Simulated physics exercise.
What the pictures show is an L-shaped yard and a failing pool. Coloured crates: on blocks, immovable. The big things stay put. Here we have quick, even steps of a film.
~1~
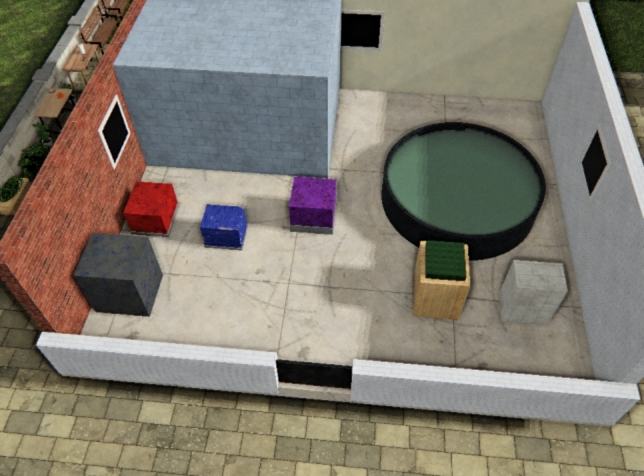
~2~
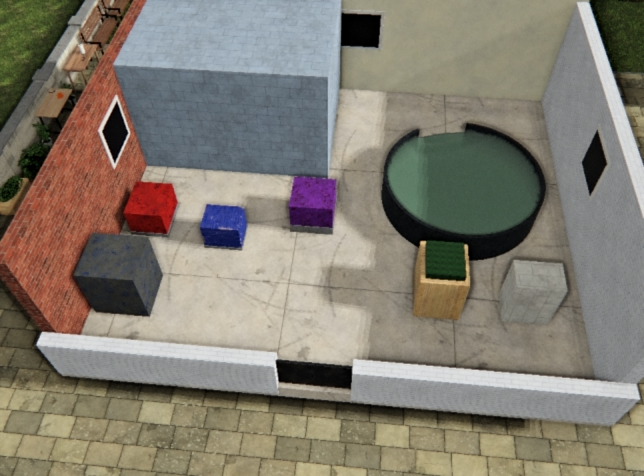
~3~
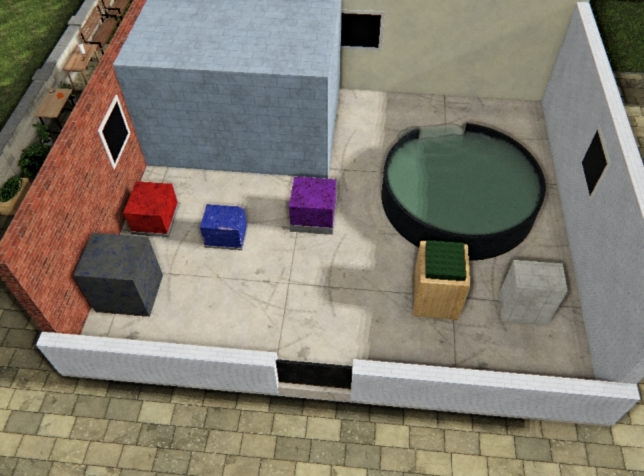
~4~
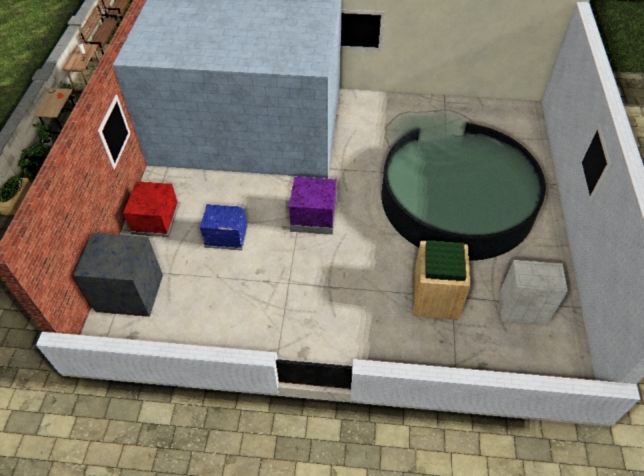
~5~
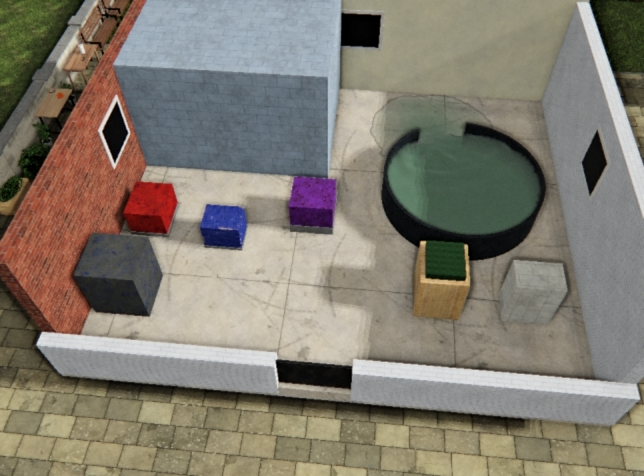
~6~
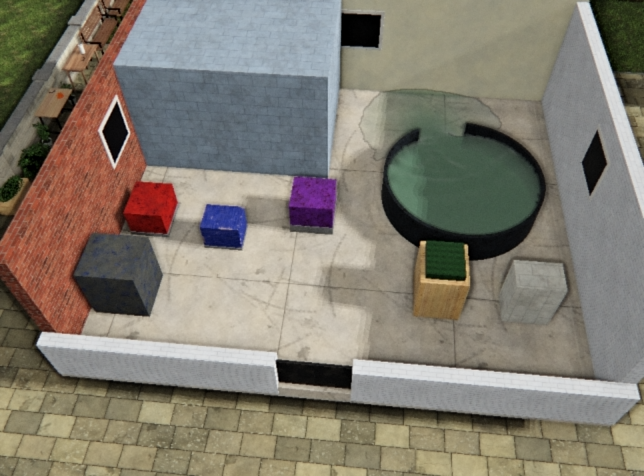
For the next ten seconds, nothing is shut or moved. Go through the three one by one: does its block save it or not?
The red crate is saved by its block. The blue crate is saved by its block. The purple crate is saved by its block.
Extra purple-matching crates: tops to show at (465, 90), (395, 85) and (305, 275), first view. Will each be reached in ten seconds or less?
Crate one is touched by the flood; crate two is touched by the flood; crate three avoids the flood.
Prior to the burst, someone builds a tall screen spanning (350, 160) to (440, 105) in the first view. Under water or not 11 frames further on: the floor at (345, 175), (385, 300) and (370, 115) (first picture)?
One by one: Soaked, spared, spared.
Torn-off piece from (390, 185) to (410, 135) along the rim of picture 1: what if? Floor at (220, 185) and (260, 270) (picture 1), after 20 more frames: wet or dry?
Result, in order - waterlogged, parched.
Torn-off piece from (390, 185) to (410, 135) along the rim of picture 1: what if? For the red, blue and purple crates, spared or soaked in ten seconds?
As it turns out, the red crate is swamped, the blue crate is swamped, and the purple crate is swamped.
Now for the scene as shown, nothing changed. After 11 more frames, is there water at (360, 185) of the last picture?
That spot: Waterless.
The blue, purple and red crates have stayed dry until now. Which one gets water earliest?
The purple crate it is.
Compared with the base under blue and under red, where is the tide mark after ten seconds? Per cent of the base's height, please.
30 and 50 per cent, roughly.
A moment on, water covers 15 % of the floor; the red crate not reached, the blue crate not reached, the purple crate not reached.
Next, water covers 15 % of the floor; the red crate not reached, the blue crate not reached, the purple crate not reached.
Then, water covers 30 % of the floor; the red crate not reached, the blue crate not reached, the purple crate water round its plinth.
Later, water covers 65 % of the floor; the red crate not reached, the blue crate not reached, the purple crate water round its plinth.
In the end, water covers 90 % of the floor; the red crate stayed above the water, the blue crate stayed above the water, the purple crate stayed above the water.
